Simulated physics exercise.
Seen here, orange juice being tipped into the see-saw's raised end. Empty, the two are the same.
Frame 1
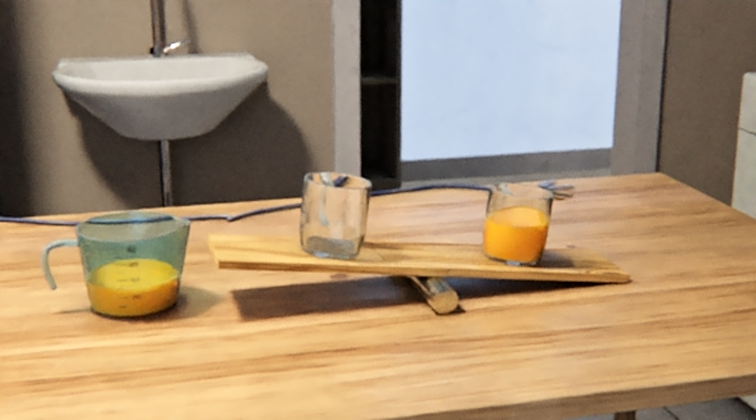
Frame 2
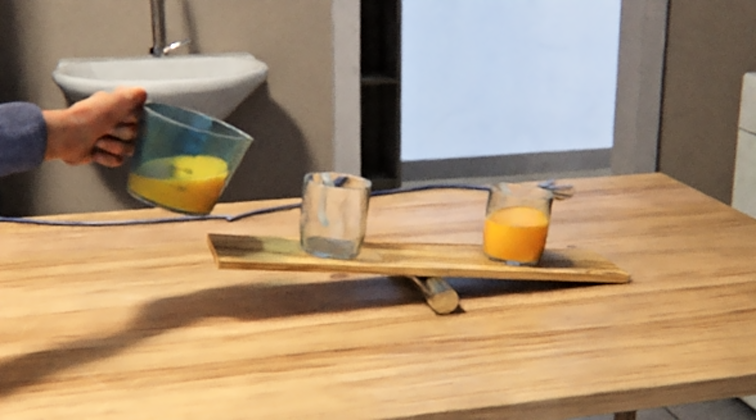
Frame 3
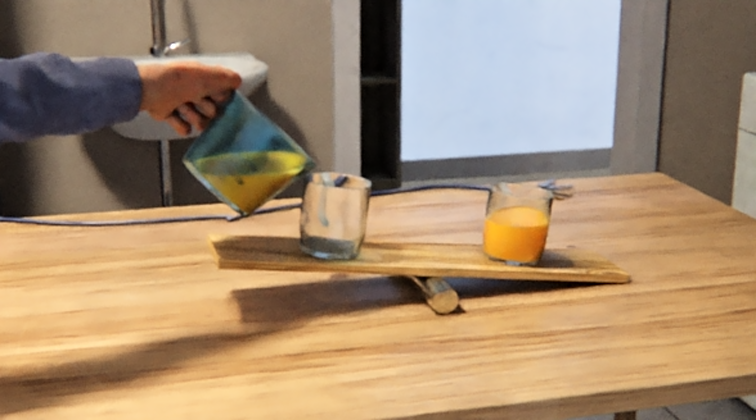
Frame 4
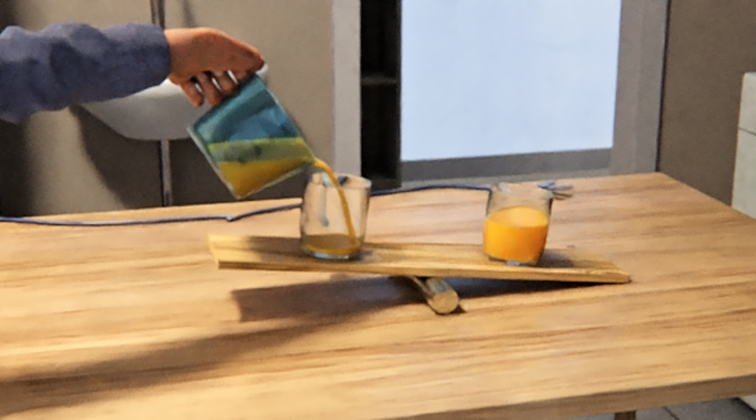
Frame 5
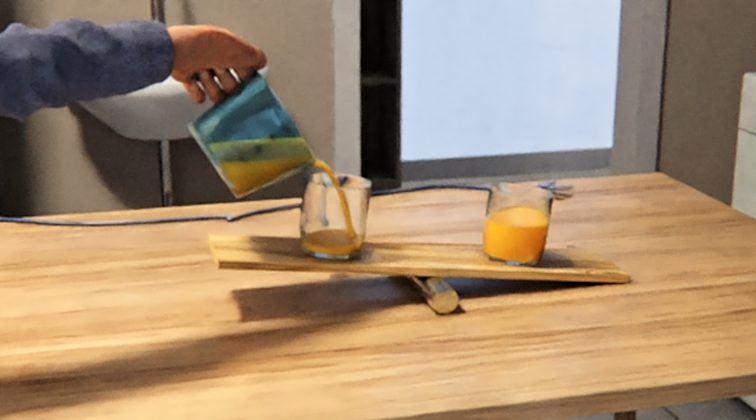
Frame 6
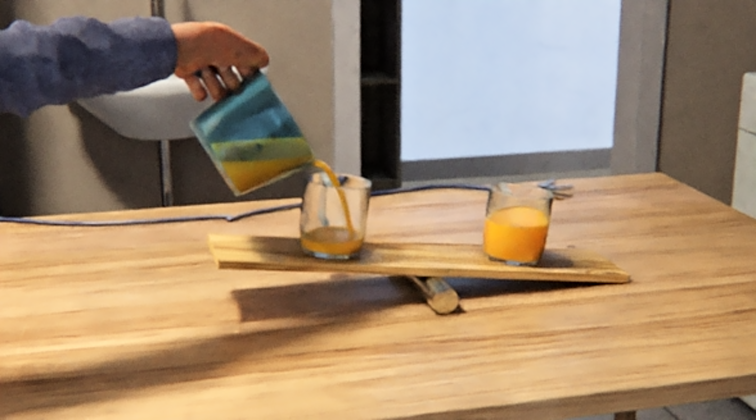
On a wooden table near a sink, a hand lifted a measuring jug of orange juice and poured a thin stream into the empty left glass on a tilted plank, which stayed still.
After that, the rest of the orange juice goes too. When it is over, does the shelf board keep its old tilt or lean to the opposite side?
The shelf board leans to the opposite side.
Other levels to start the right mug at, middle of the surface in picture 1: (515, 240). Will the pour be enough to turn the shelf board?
My ruling: It tilts the other way.
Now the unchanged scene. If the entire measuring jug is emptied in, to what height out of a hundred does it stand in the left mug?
By my reckoning it's around 75 percent.
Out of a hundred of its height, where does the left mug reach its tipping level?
Filled to about 55 percent.
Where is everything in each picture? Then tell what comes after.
The first frame shows before the pour; measuring jug (132, 263) about a third full; left mug (335, 213) empty, raised; right mug (517, 221) about half full, on the low side.
In the second frame, the measuring jug is on its way; round bar (443, 299); left mug (335, 213) empty.
The third frame shows the orange juice nears the lip; measuring jug (246, 155) tipped 45° with all of its load; left mug (335, 213) empty.
The fourth frame shows pouring; round bar (443, 299); left mug nearly empty, surface at (331, 241); right mug about half full, surface at (517, 219).
The fifth frame shows pouring; measuring jug (251, 137) tipped 60° with nearly all of its load; left mug (335, 213) nearly empty.
The sixth frame shows pouring; round bar (443, 299); left mug nearly empty, surface at (332, 235); right mug about half full, surface at (517, 219).
A moment on, the left mug is about half full; the shelf board leans as before.
Further on, the left mug is about two thirds full; the shelf board has swung over, and that end is down.
When it is over, the left mug is about three quarters full; the shelf board has swung over, and that end is down.
